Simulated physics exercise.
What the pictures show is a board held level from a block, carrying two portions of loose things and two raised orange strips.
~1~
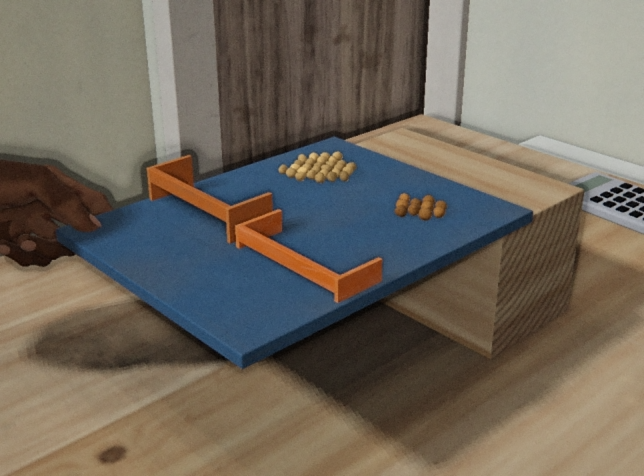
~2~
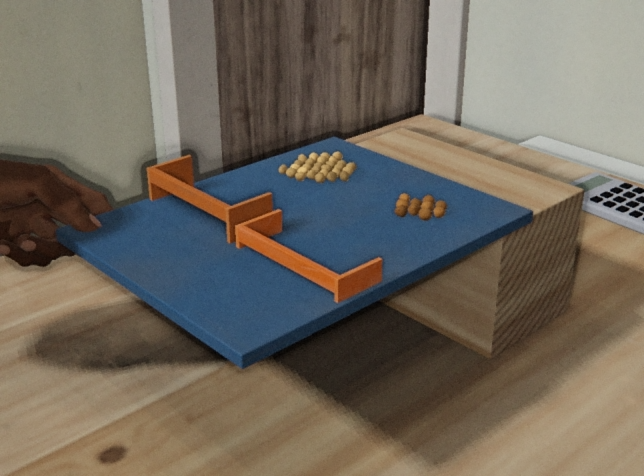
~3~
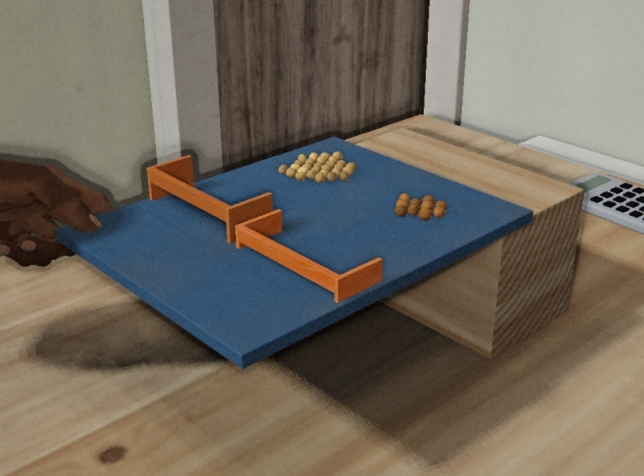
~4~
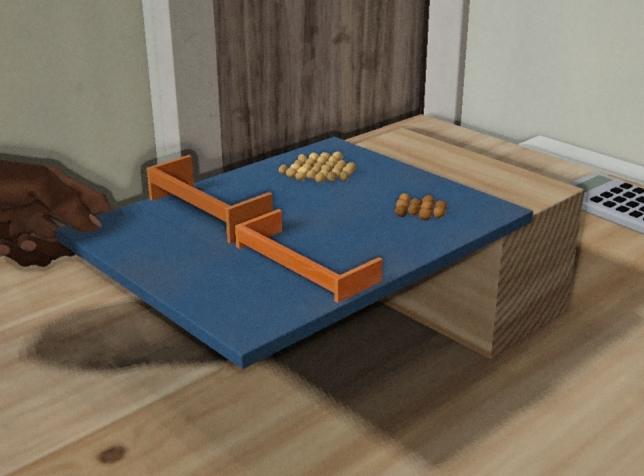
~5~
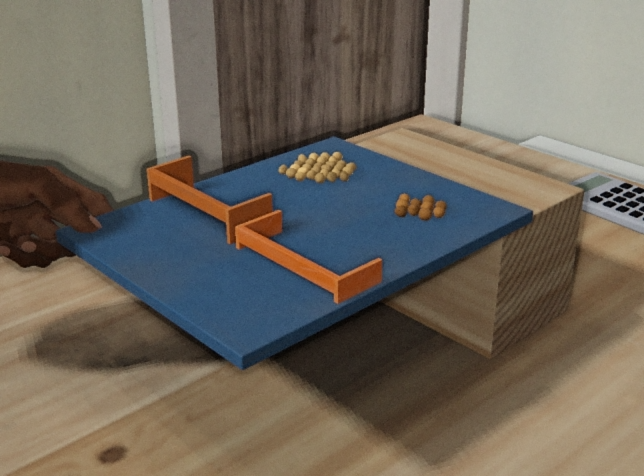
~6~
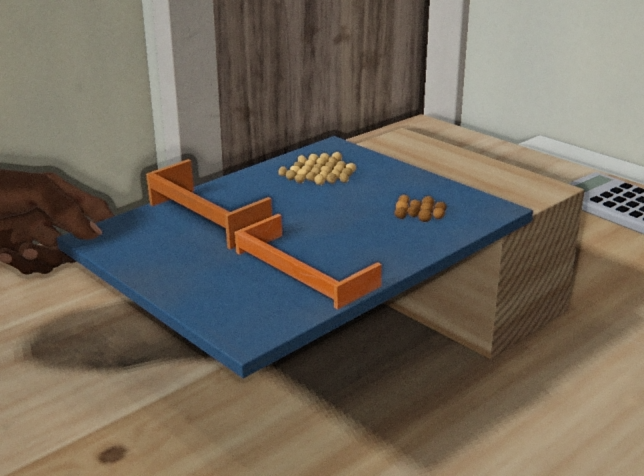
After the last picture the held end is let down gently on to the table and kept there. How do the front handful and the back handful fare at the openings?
So in the end, the front handful fails to pass, and as for the back handful, it gets by.
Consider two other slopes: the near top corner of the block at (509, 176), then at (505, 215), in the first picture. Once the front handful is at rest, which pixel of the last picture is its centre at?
(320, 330) and (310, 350).
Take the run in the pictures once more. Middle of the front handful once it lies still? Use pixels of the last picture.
At roughly pixel (307, 353).
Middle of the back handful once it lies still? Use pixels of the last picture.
Its centre settles around (58, 431).
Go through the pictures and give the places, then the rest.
The first picture shows held end of the board at (245, 351), level; block at (442, 233), nearly half as high as the board is long; front handful at (416, 204), a few roasted chickpeas; back handful at (319, 166), some dried chickpeas; front gate at (287, 257), its slot lower than a piece; back gate at (189, 194), its slot higher than a piece.
The second picture shows held end of the board at (245, 351), level; back handful at (319, 166).
The third picture shows held end of the board at (245, 351), level; front handful at (416, 204).
The fourth picture shows held end of the board at (245, 351), level; back handful at (319, 166).
The fifth picture shows held end of the board at (245, 352), level; front handful at (416, 204).
The sixth picture shows held end of the board at (245, 360), down by 1°; block at (442, 233); front handful at (416, 205), not moving; back handful at (319, 168), not moving; front gate at (286, 264); back gate at (188, 200).
Then, 0.46 s past the last view, board sloping at 13°; front handful where it was; back handful where it was.
Then, 0.95 s past the last view, board sloping at 25°; front handful on its way down; back handful on its way down.
Then, 1.52 s past the last view, board resting at 28°; front handful has reached its gate; back handful all past its gate.
Finally, board resting at 28°; front handful gathered behind its gate; back handful all past its gate.
